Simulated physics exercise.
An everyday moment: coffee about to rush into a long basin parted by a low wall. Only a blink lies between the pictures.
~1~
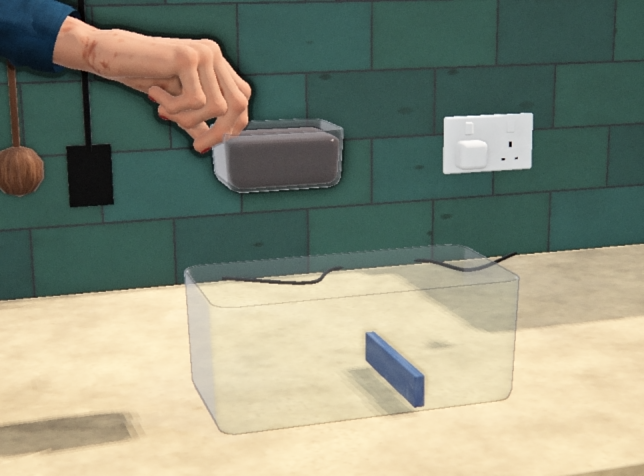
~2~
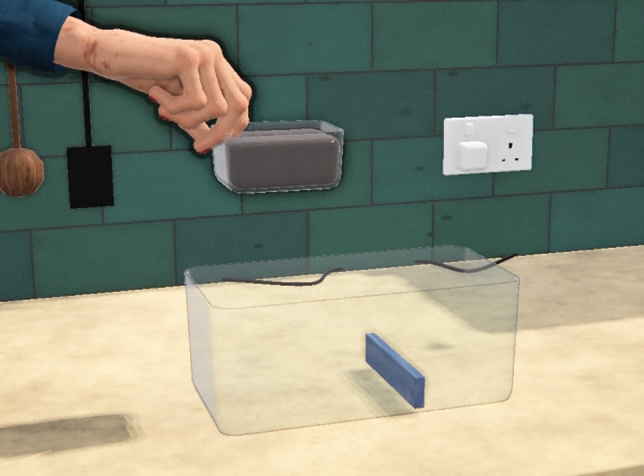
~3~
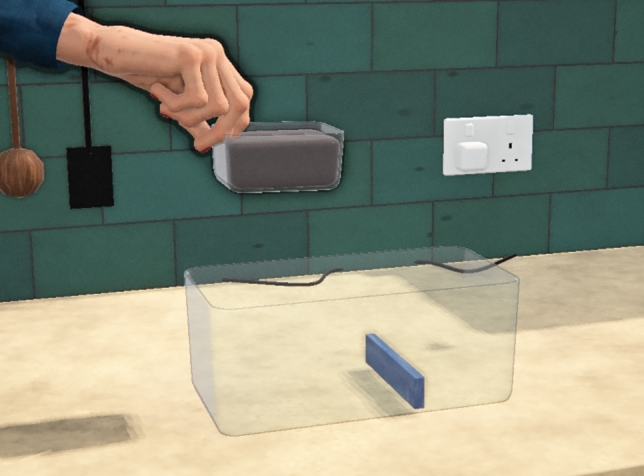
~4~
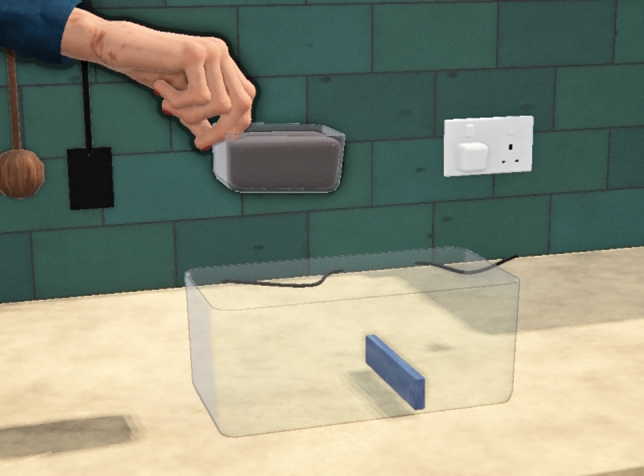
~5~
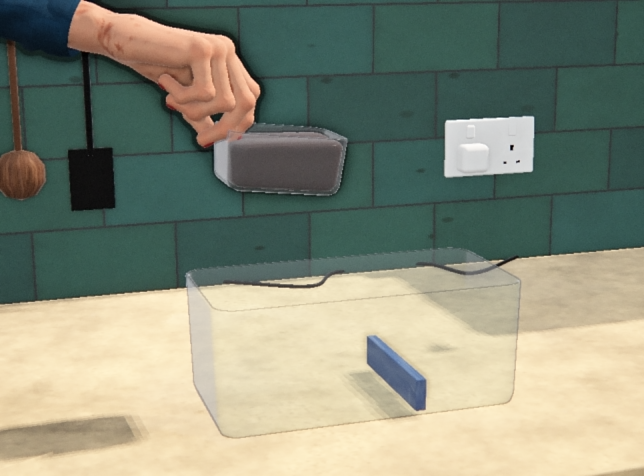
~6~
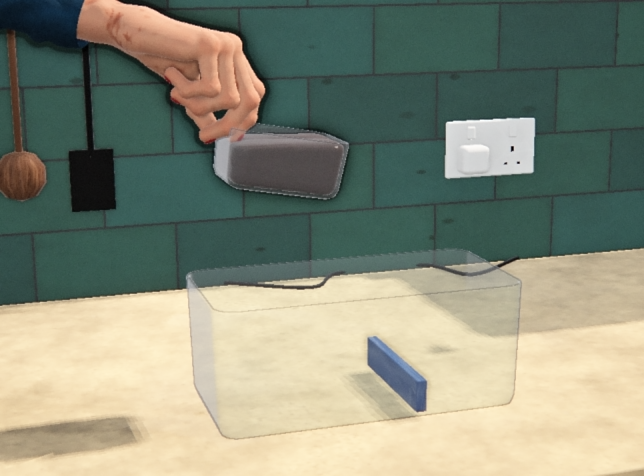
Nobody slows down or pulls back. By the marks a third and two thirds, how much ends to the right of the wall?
In the end between a third and two thirds is right of the wall.
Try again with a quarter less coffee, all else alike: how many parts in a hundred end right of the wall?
Near 40 %.
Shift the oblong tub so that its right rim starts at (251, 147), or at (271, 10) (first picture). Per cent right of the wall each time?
Near 5 % and 5 %.
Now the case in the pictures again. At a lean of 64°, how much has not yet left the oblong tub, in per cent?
Close to 40 per cent.
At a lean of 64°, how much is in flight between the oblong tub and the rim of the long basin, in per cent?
Close to 35 per cent.
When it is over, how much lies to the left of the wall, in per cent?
Roughly 40 in a hundred.
A moment on, the oblong tub is tipped part way and 39 per cent is still to pour, 7 is left of the wall and 18 right of it.
Next, the oblong tub is tipped right over and 5 per cent is still to pour, 30 is left of the wall and 59 right of it.
Then the oblong tub is tipped right over and 0 per cent is still to pour, 40 is left of the wall and 60 right of it.
Later the oblong tub is tipped right over and 0 per cent is still to pour, 40 is left of the wall and 60 right of it.
At rest 40 per cent lies left of the wall, 60 right of it and 0 outside.
